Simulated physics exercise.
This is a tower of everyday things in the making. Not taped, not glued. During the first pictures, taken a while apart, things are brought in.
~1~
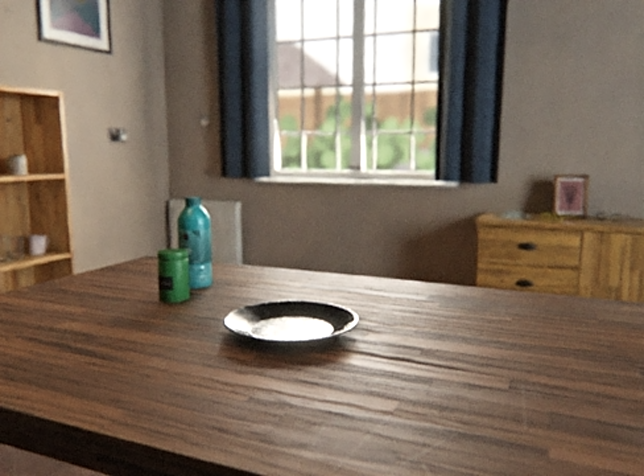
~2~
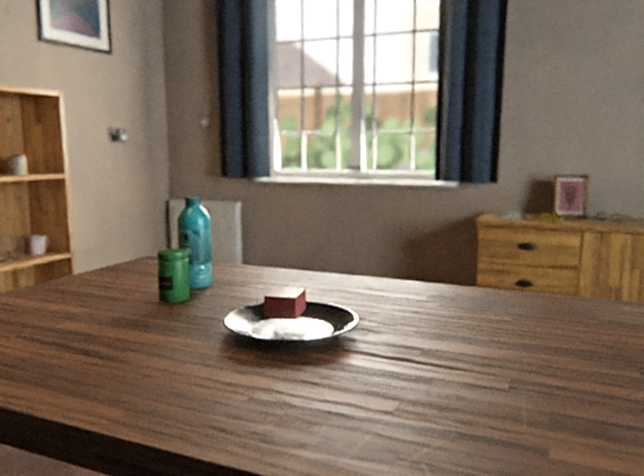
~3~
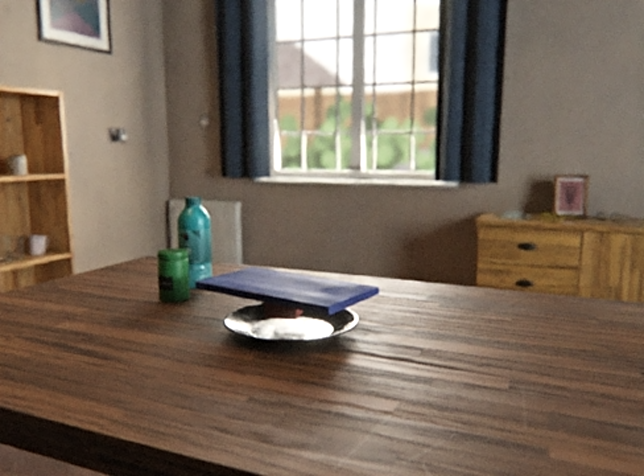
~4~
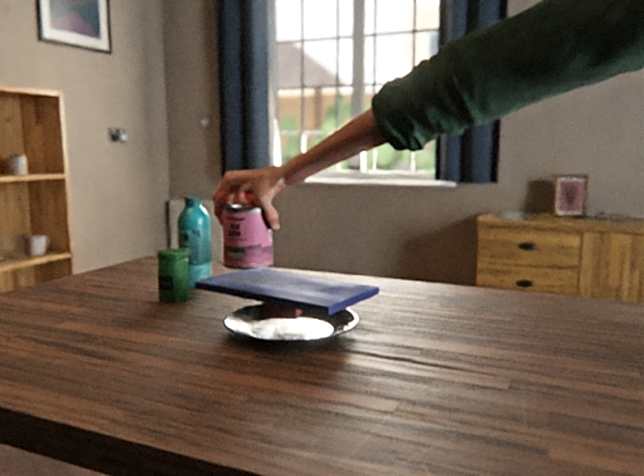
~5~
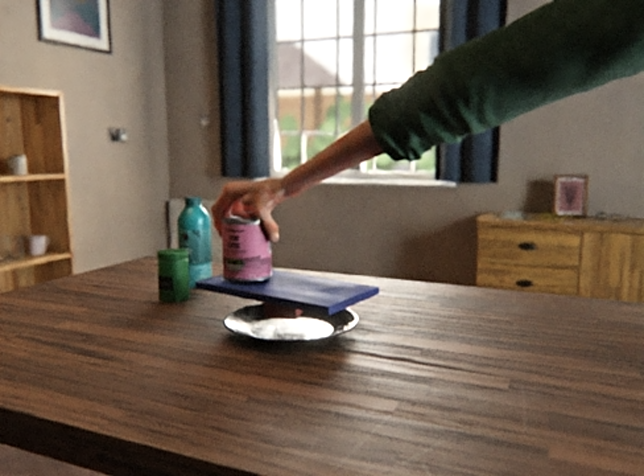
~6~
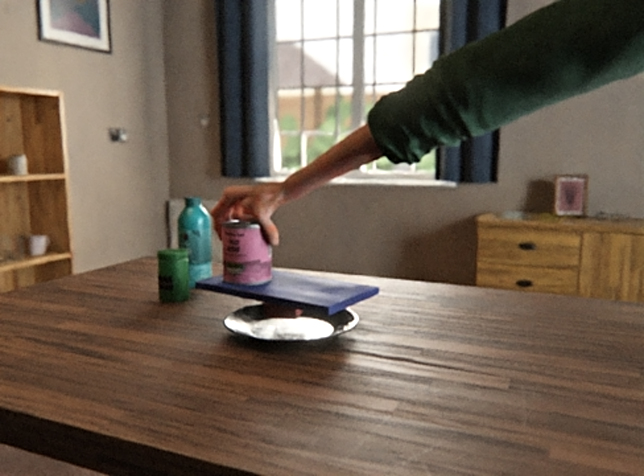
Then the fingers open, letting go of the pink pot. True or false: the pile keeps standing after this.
False.
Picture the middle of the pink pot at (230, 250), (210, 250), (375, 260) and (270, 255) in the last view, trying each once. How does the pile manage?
Result per try: First toppled, second toppled, third toppled, fourth still standing.
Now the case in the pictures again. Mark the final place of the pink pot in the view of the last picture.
In the final view it sits at roughly (175, 292).
Then, 0.40 s past the last view, pink pot now fallen; blue board rocked 31° from its first pose.
Then, 0.60 s past the last view, blue board rocked 19° from its first pose.
Then, 1.40 s past the last view, nothing new.
Finally, fallen, pink pot; the other 5 still in place. Final places as the last picture's camera would see them, pink pot near (175, 292). The pile comes apart.
